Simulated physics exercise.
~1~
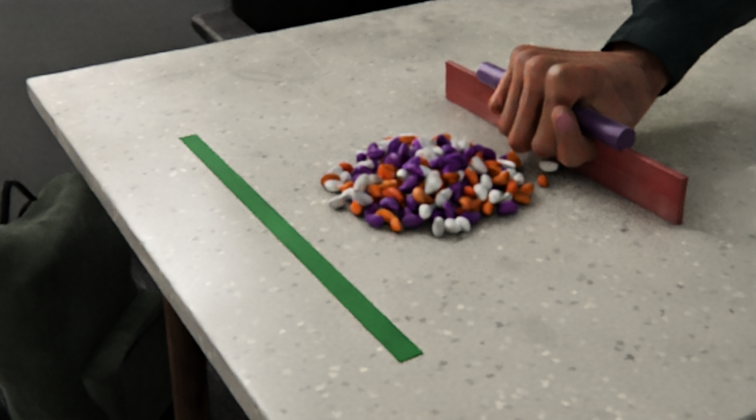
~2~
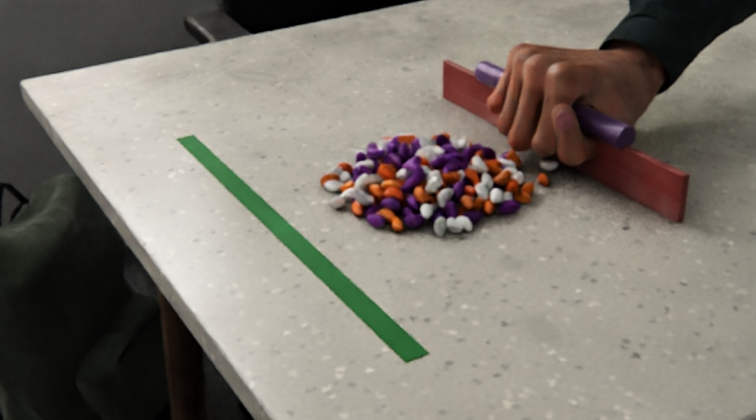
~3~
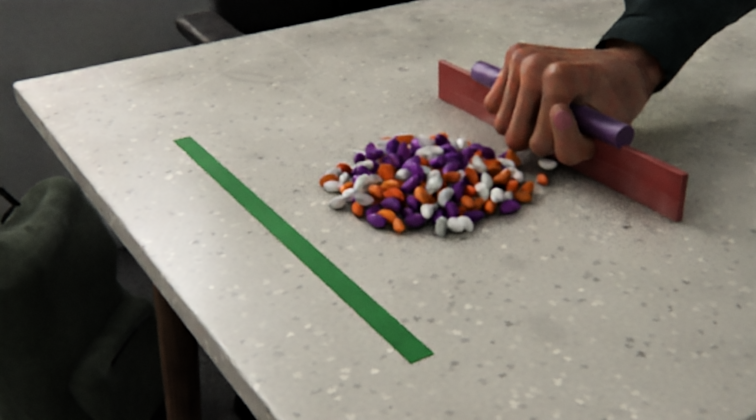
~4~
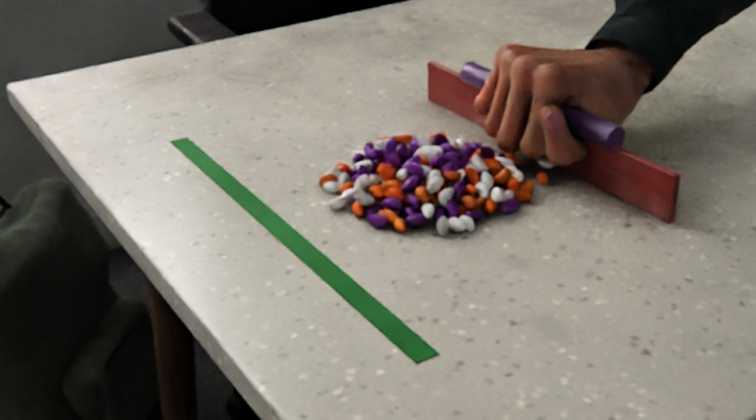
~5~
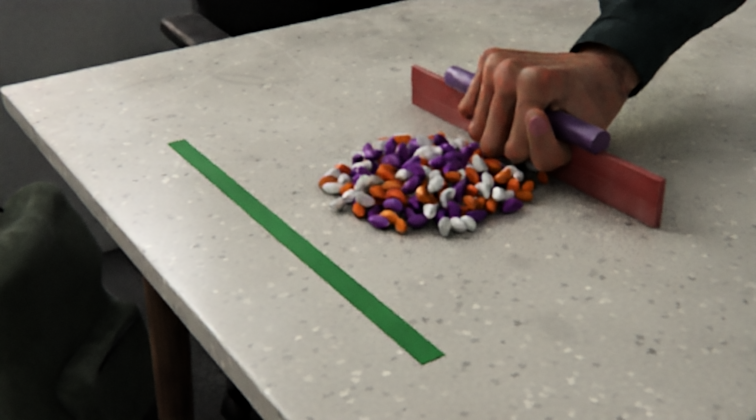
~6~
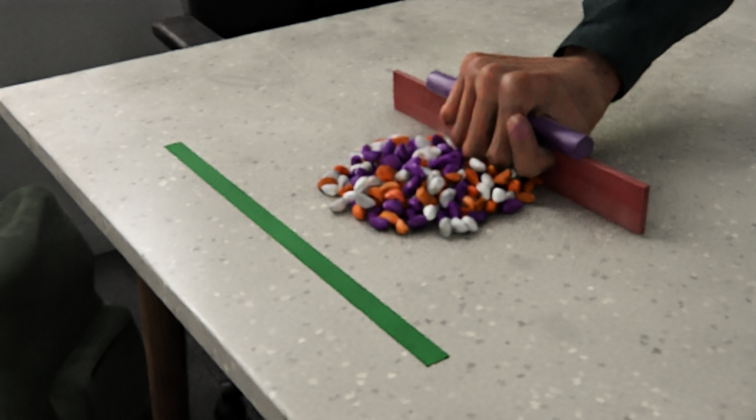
A hand slides a red scraper slightly left, nudging a few jelly beans in the pile.
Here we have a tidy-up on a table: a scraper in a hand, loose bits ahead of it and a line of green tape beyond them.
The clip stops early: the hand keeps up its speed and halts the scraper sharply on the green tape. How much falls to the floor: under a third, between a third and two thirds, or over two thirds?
I reckon it loses beneath a third of the pile.
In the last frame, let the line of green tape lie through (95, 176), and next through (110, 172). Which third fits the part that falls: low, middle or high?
Try 1 - over two thirds; try 2 - above two thirds.
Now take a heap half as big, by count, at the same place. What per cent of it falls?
I'd say close to 0 per cent.
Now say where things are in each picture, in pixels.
The first picture shows scraper (661, 188), at rest; green tape (196, 144), about a palm's width from the edge; edge at (158, 266); the heap (430, 182), jelly beans.
The second picture shows scraper (662, 186), at rest.
The third picture shows scraper (660, 185); the heap (429, 181).
The fourth picture shows scraper (652, 186).
The fifth picture shows scraper (638, 191); the heap (429, 181), just a few pushed along.
The sixth picture shows scraper (622, 197); green tape (182, 152); edge at (162, 278); the heap (428, 182), just a few pushed along.
Just after the last frame, scraper still moving, near (390, 155); heap all on the table, its front near (251, 232).
A moment on, scraper stopped at the green tape; heap about a tenth over the edge.
When it is over, scraper stopped at the green tape; heap about a tenth over the edge.
